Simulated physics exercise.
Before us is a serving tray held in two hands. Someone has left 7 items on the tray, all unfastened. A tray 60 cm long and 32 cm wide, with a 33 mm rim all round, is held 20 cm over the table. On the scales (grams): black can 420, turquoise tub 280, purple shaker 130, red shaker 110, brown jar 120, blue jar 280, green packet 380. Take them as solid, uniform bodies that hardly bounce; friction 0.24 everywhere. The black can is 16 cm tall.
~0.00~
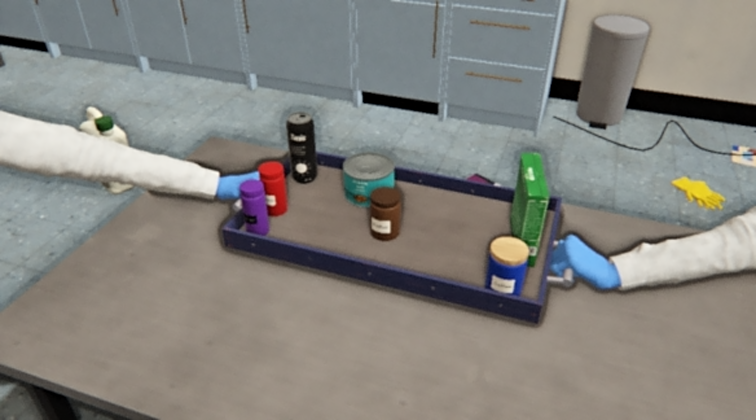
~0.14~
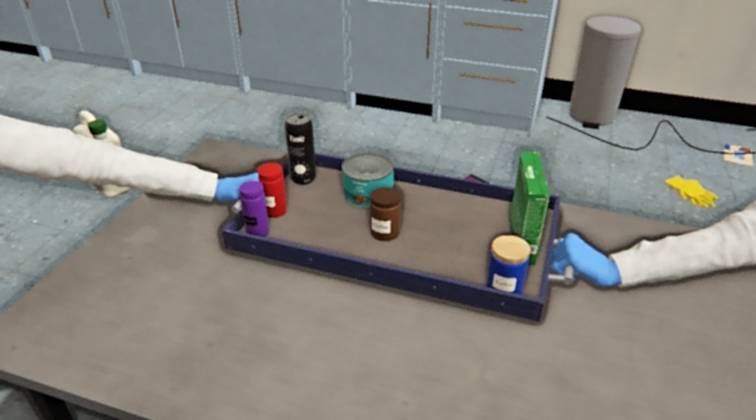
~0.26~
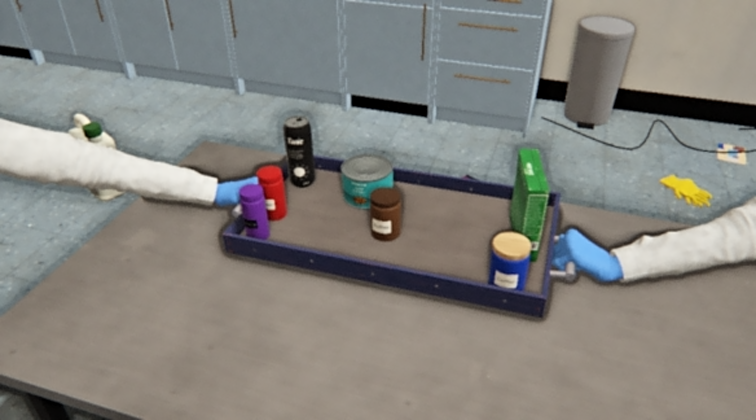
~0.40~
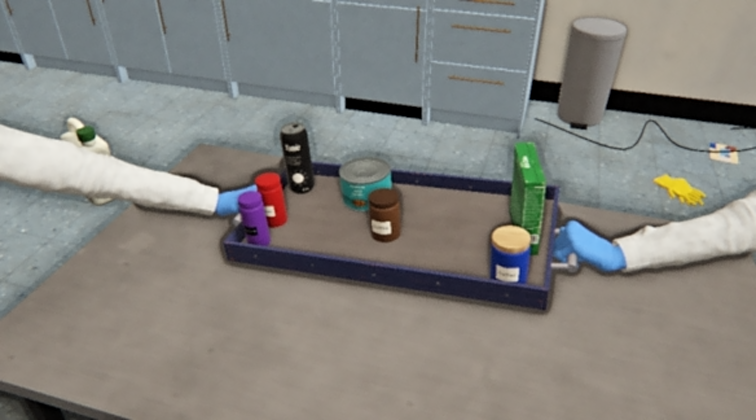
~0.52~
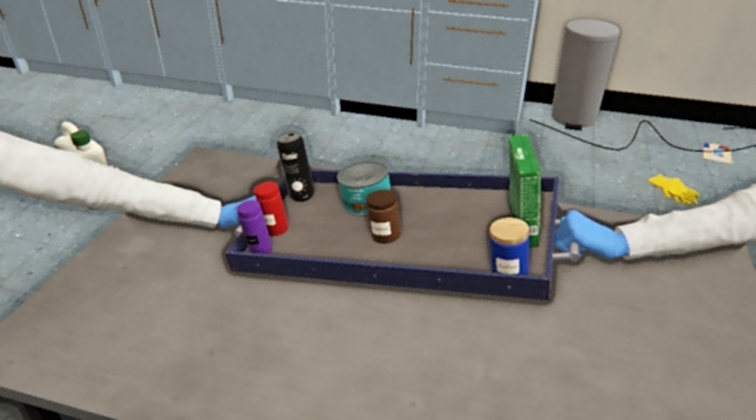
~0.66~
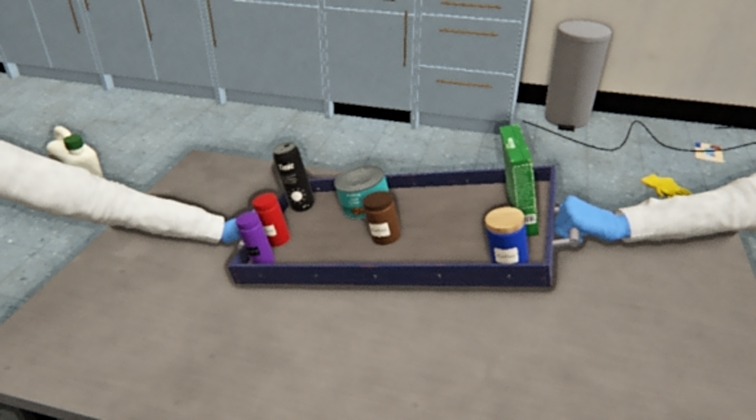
In a room with pale blue cabinets, two gloved hands hold a dark blue tray of seven containers, including a black can and a green packet, level above a table. The tray then tilts gradually, its left side dipping lower, while the containers lean along with it.
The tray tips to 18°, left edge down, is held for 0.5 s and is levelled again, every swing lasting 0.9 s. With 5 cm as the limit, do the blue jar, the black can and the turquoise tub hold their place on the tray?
The blue jar leaves its spot and the black can stays put and the turquoise tub leaves its spot.
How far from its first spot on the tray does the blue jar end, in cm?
Some 36 cm.
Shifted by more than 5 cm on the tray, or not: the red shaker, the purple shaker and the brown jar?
The red shaker stays put; the purple shaker holds its spot; the brown jar gets shifted.
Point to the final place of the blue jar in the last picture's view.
Near (318, 236).
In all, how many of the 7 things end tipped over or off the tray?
That comes to 1.
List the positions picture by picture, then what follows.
The first picture shows tray level; blue jar (506, 269); black can (302, 149); turquoise tub (369, 180).
The second picture shows tray level; brown jar (385, 214); green packet (528, 208).
The third picture shows tray at 1°, left edge down; purple shaker (255, 213); red shaker (272, 194).
The fourth picture shows tray at 4°, left edge down; brown jar (385, 215); green packet (526, 199).
The fifth picture shows tray at 8°, left edge down; purple shaker (255, 229); red shaker (271, 209).
The sixth picture shows tray at 13°, left edge down; blue jar (507, 240); black can (294, 178); turquoise tub (363, 192).
Around 1.06 s, tray at 18°, left edge down; blue jar shifted 4 cm near (481, 233); turquoise tub shifted 3 cm near (350, 197); green packet tipped 61° against what carries it.
Around 1.36 s, tray at 18°, left edge down; blue jar shifted 13 cm near (429, 237); turquoise tub shifted 9 cm near (328, 200); green packet on its side.
Around 1.66 s, tray at 17°, left edge down; blue jar shifted 29 cm near (349, 245); turquoise tub shifted 9 cm near (328, 198); green packet on its side.
Finally (2.9 s), on their side or leaning hard on the tray, green packet; not toppled but over 5 cm from the start, turquoise tub, brown jar and blue jar; the other 3 still in place (within 5 cm). In the last view, blue jar near (318, 236), black can near (292, 155).
